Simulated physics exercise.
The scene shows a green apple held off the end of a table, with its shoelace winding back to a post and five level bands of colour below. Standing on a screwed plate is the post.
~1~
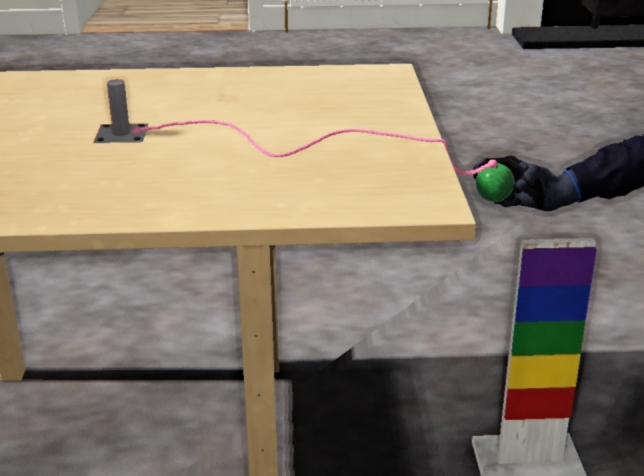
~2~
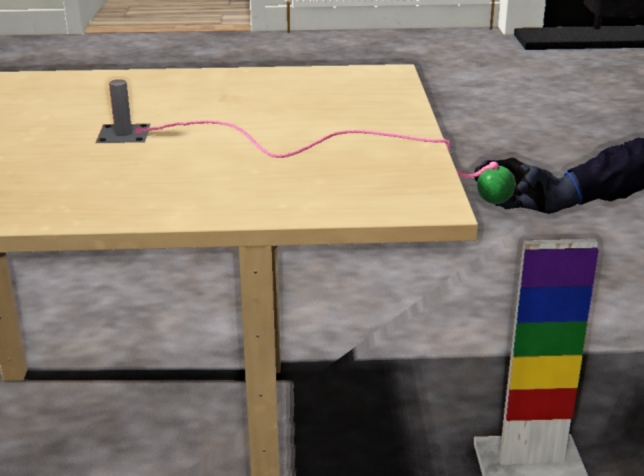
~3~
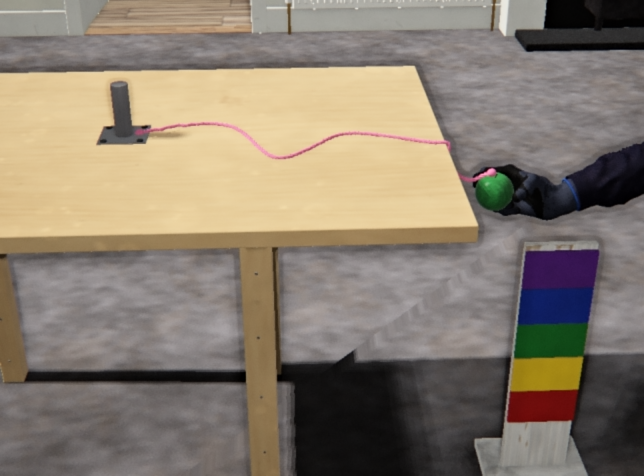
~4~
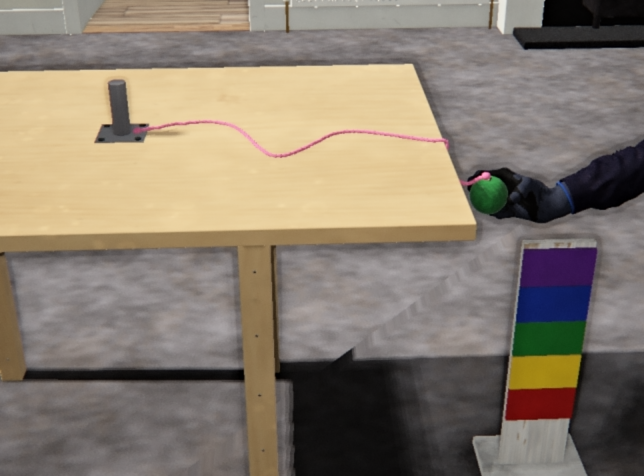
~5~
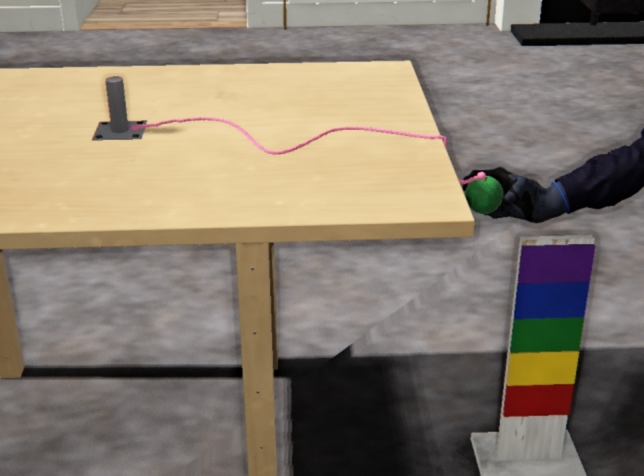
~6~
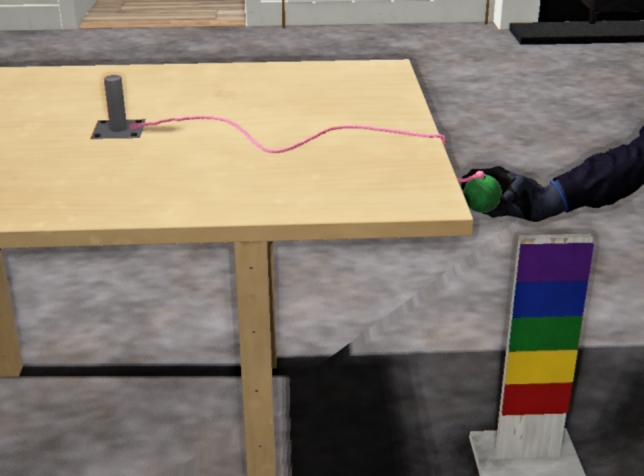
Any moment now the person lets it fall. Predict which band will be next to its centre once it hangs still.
I would say the blue band.
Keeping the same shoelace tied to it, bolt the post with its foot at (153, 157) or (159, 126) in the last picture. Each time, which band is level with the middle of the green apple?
The first case gives green, the second gives green.
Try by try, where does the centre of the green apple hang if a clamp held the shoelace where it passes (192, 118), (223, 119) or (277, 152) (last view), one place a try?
Roughly (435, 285), (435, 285) and (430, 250), in that order.
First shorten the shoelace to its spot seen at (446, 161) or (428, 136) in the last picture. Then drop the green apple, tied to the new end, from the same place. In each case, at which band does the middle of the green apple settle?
Cut one gives purple; cut two gives higher than all five.
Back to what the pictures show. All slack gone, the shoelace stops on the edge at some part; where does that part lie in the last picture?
That spot is near (360, 127).
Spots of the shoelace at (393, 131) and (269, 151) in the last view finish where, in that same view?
They end up around (439, 170) and around (326, 131).
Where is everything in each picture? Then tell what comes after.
Green apple (495, 183); purple (558, 268); blue (553, 305); green (549, 339); yellow (544, 373); red (540, 405), in the first picture.
Green apple (496, 185); shoelace through (179, 124) (244, 132) (287, 156) (345, 132) (431, 141), in the second picture.
Green apple (494, 191), in the third picture.
Green apple (489, 195); shoelace through (177, 124) (243, 132) (286, 155) (344, 132) (430, 141), in the fourth picture.
Green apple (484, 195), in the fifth picture.
Green apple (482, 194); shoelace through (174, 119) (239, 128) (282, 151) (340, 128) (426, 136), in the sixth picture.
A little later, apple near (398, 291); level with blue.
Next, apple near (447, 291); level with blue.
When it is over, apple near (437, 290); level with blue. The shoelace holds its middle at blue.
